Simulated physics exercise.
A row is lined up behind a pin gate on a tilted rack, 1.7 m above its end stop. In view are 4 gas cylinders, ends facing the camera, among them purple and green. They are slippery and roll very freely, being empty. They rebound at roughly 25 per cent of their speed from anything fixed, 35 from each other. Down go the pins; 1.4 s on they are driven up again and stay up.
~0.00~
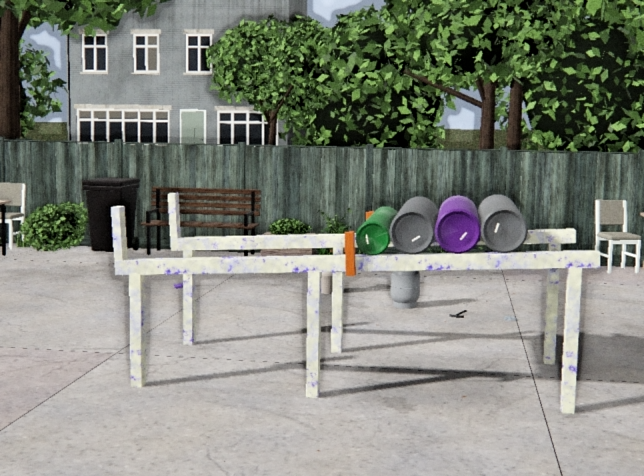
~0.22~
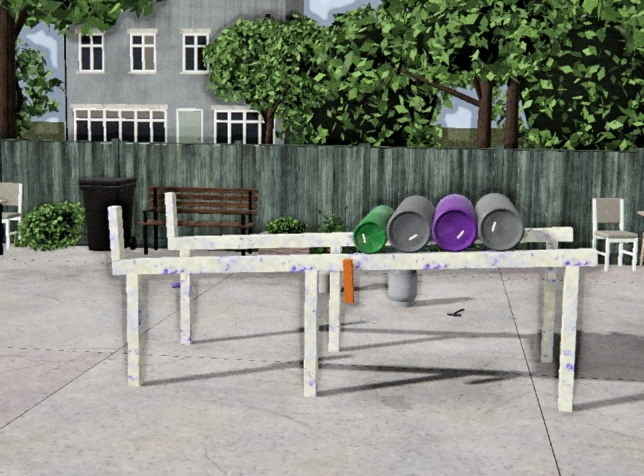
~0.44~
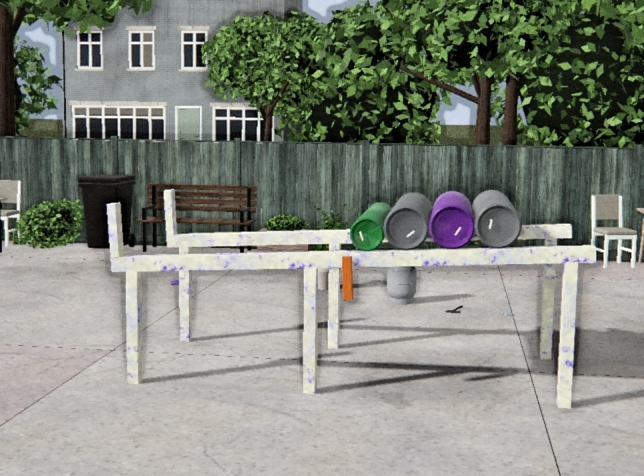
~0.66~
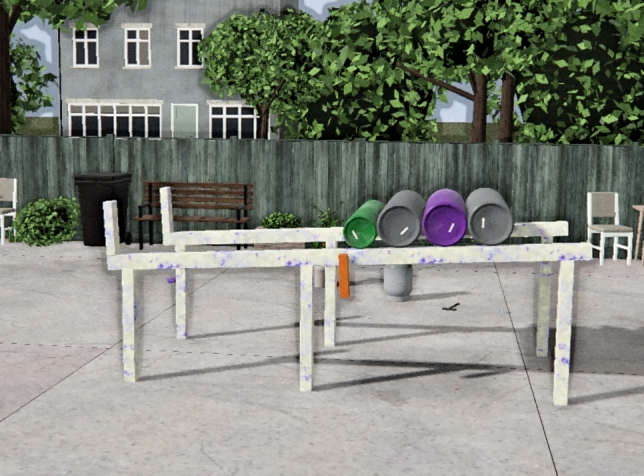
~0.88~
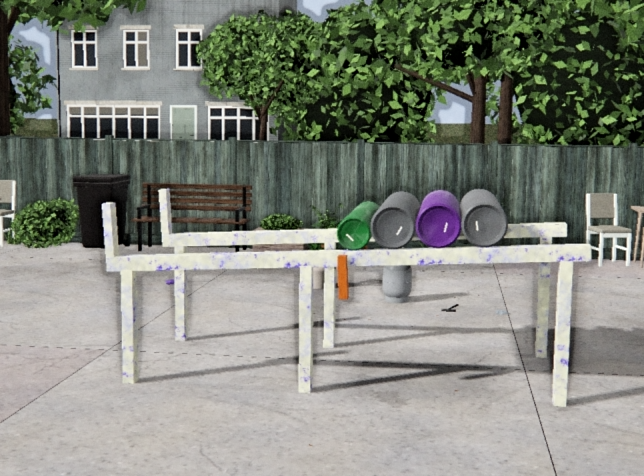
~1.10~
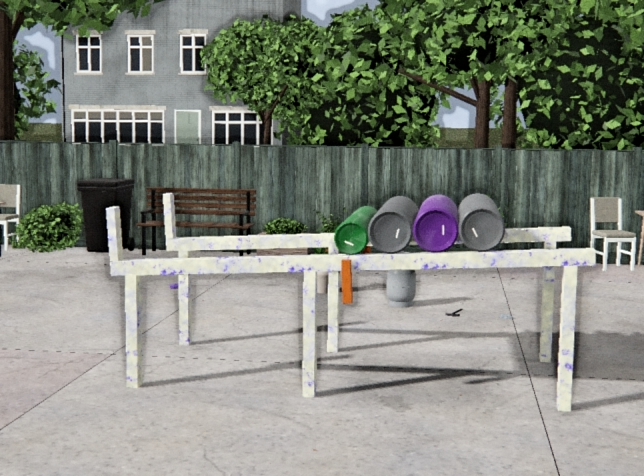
Four cylinders, a smaller green one at the left, then grey, purple and grey, lie side by side with their round ends facing the viewer. They rest on a speckled white rack in a paved yard, seen from the side, before a fence, bench and house. The orange gate drops below the rail, then the row rolls slowly left together, while the view shifts slightly.
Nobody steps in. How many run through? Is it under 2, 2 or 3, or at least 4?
It is under 2; here the count comes to 1.
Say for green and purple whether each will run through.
Green runs down the rack; purple is held back.
By 1.3 s, purple is on the rails, 55 cm above the pins, rolling left; green is on the rails, 5 cm below the pins, rolling left; 1 through so far.
By 1.4 s, purple and green as before; 1 through so far.
By 1.5 s, purple is on the rails, 50 cm above the pins, rolling left; green is on the rails, 10 cm below the pins, rolling left; 1 through so far.
By 1.6 s, green is in the air, 15 cm below the pins, rolling left; purple as before; 1 through so far.
Finally (3.6 s), purple is on the rails, 50 cm above the pins; green is on the rails, 150 cm below the pins; 1 through so far.
